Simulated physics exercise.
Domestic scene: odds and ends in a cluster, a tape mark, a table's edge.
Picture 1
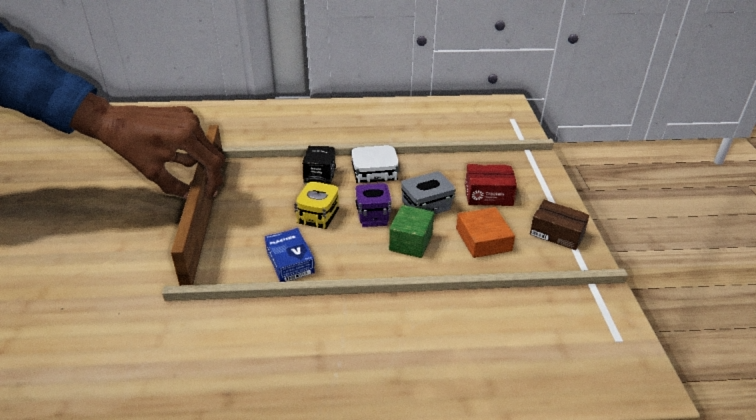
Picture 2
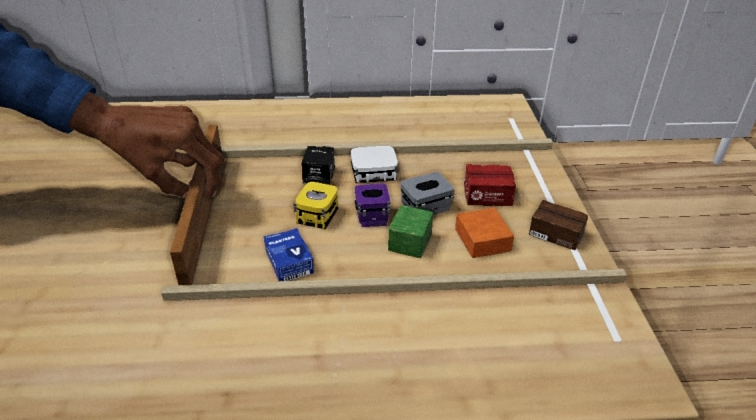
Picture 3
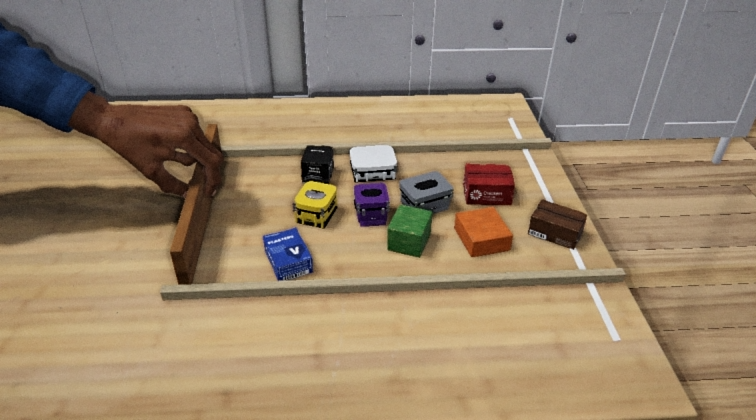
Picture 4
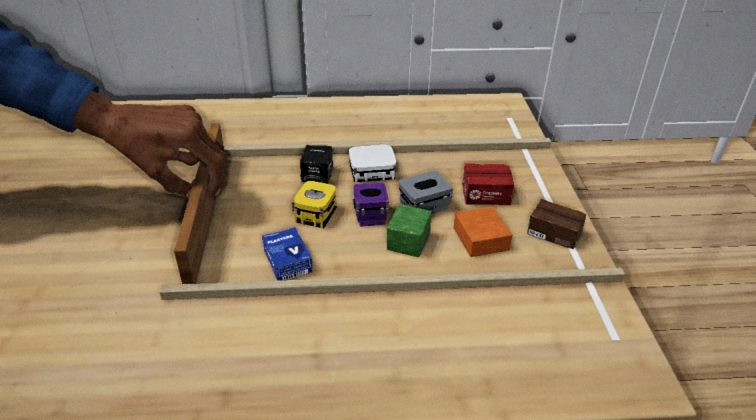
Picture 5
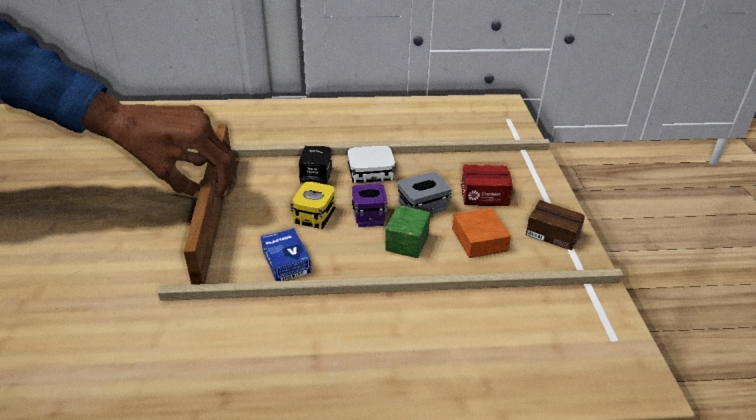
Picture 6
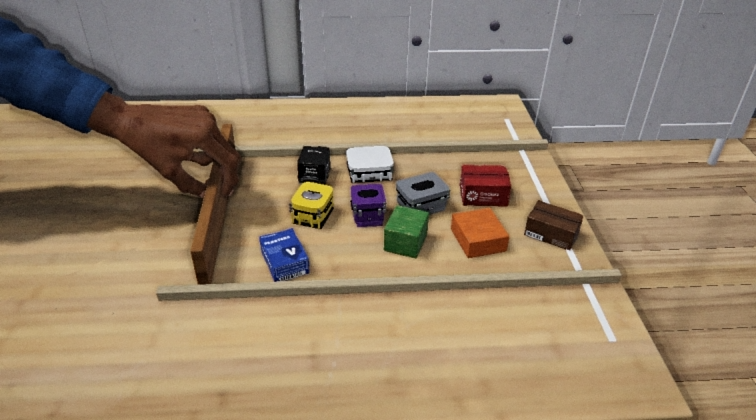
Hand holding a wooden board upright on a table, then shifting it slightly right toward small coloured boxes that stay in place.
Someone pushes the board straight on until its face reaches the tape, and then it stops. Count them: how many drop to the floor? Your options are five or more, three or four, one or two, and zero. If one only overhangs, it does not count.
My pick is five or more.
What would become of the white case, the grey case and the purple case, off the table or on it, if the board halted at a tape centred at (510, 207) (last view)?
In order, the white case keeps its spot, then the grey case goes off the edge, then the purple case keeps its spot.
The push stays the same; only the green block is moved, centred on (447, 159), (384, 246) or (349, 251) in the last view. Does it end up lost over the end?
Going through them in order, it ends up falling, it ends up falling, and it ends up falling.
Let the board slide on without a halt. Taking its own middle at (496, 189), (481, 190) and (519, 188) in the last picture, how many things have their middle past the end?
Place by place, 2, 2 and 4.
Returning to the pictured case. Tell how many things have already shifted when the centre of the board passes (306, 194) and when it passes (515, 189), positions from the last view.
At the first place 3, at the second 10.
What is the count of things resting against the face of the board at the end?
The number is 3.
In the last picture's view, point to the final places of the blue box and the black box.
Final pixels, roughly: (593, 252) for the first, (545, 158) for the other.
Soon after, none off yet; brown box at rest near (554, 225); red box at rest near (485, 185); orange block at rest near (479, 232).
Then, none off yet; brown box at rest near (554, 225); red box moved about its own width near (525, 179); orange block moved a little near (503, 230).
Further on, one off so far; brown box falling near (605, 294); red box tipped well over near (578, 171); orange block moved well along near (585, 223).
At rest, the number that fall off is five or more; fallen, purple case, white case, green block, grey case, orange block, red box and brown box.
